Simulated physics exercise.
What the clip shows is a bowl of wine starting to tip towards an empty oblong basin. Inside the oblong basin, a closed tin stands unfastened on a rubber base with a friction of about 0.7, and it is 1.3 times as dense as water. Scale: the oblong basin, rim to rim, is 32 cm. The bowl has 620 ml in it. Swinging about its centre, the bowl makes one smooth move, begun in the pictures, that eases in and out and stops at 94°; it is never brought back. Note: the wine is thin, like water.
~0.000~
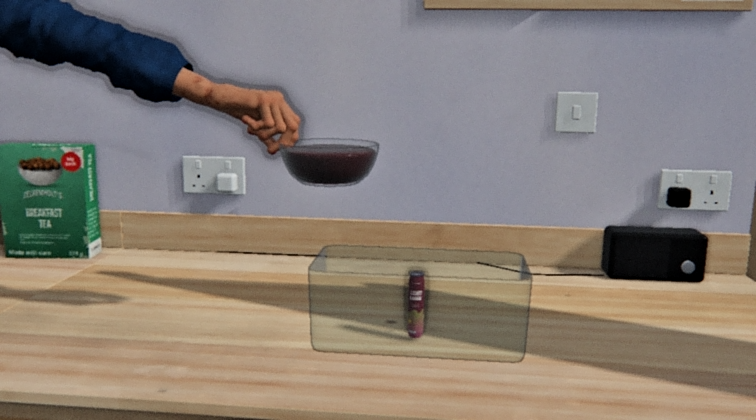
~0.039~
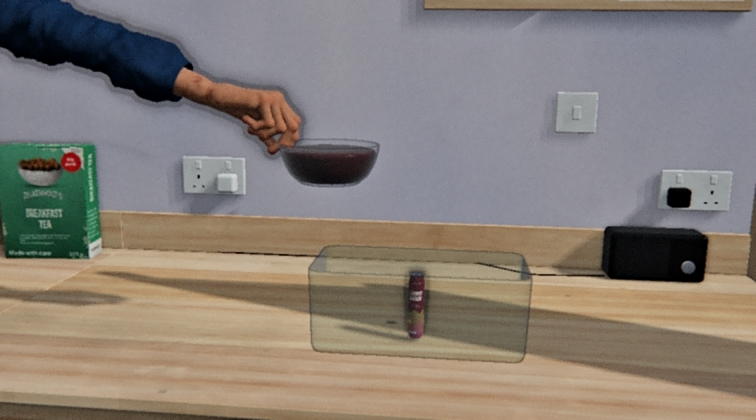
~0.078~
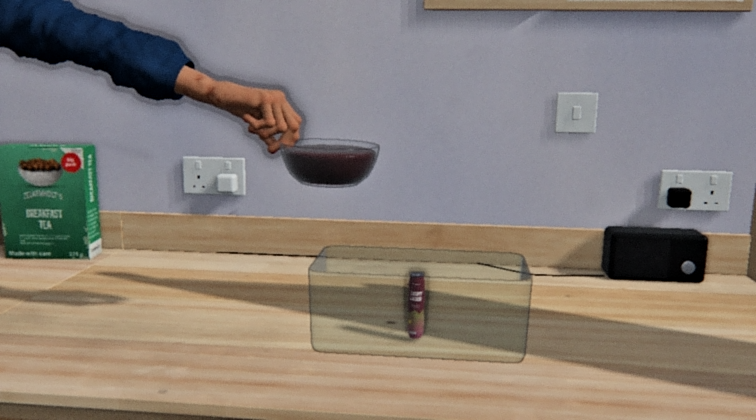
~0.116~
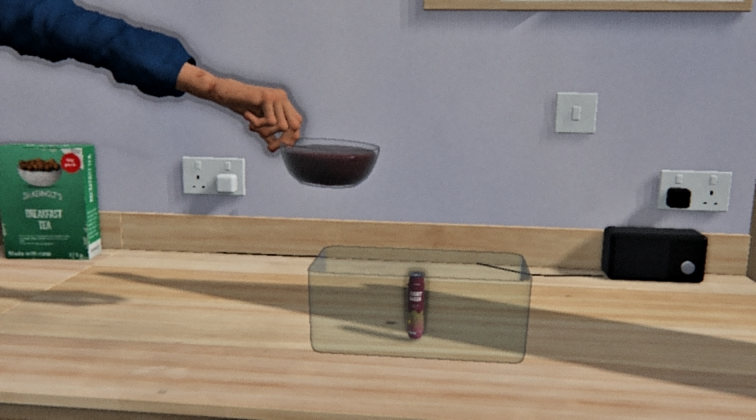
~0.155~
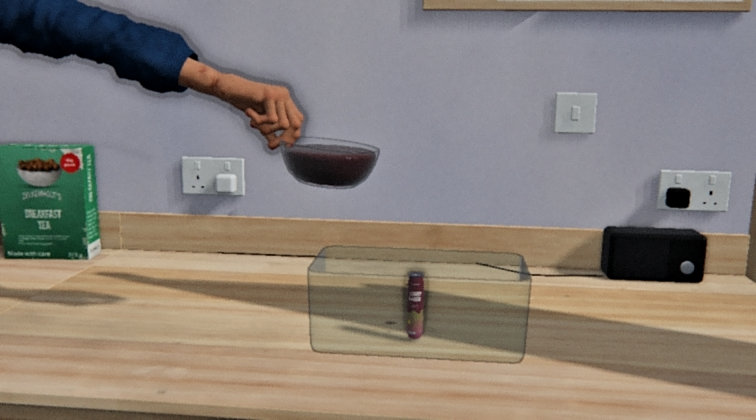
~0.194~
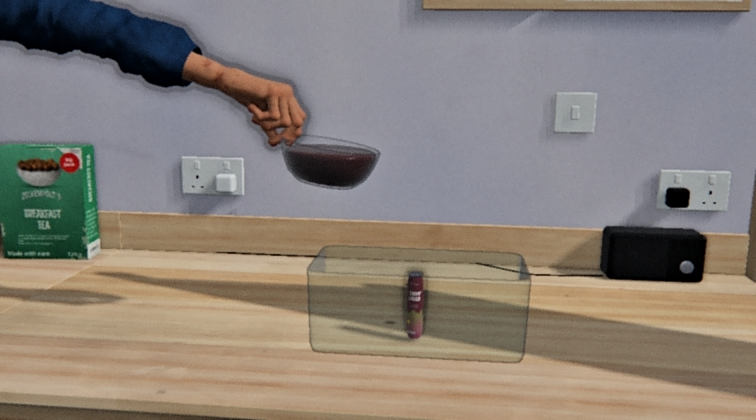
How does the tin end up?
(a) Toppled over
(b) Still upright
Option b: Still upright.
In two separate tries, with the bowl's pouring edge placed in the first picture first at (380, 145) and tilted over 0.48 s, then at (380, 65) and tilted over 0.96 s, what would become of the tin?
Try 1: Tipped over; try 2: Still standing.
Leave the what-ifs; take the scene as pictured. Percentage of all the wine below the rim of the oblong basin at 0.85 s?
I reckon close to 88 per cent.
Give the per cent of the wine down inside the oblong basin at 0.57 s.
Close to 14 in a hundred.
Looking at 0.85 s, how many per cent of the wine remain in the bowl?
I reckon near 4 per cent still sits there.
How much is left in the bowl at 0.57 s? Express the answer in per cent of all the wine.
I'd put it near 44 percent.
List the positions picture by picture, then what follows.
Tilt 0°; pouring edge (378, 146); surface from (285, 148) to (376, 150); the oblong basin's rim runs from (317, 258) to (527, 267); the tin's top is at (417, 276), in the first picture.
Tilt 0°; pouring edge (379, 146); surface from (285, 148) to (377, 151), in the second picture.
Tilt 2°; pouring edge (379, 148); surface from (285, 148) to (377, 152), in the third picture.
Tilt 3°; pouring edge (379, 150); surface from (285, 148) to (377, 153), in the fourth picture.
Tilt 6°; pouring edge (379, 152); surface from (286, 147) to (377, 153), in the fifth picture.
Tilt 9°; pouring edge (379, 154); surface from (286, 147) to (378, 153), in the sixth picture.
Then, 0.57 s in, the tilt is 61° and 43 per cent is still to pour; the tin stands where it began.
Then, 0.85 s in, the tilt is 91° and 4 per cent is still to pour; the tin stands where it began.
Then, 1.14 s in, the tilt is 94° and 0 per cent is still to pour; the tin stands where it began.
Then, 1.46 s in, the tilt is 94° and 0 per cent is still to pour; the tin stands where it began.
Finally, the tin stands where it began.
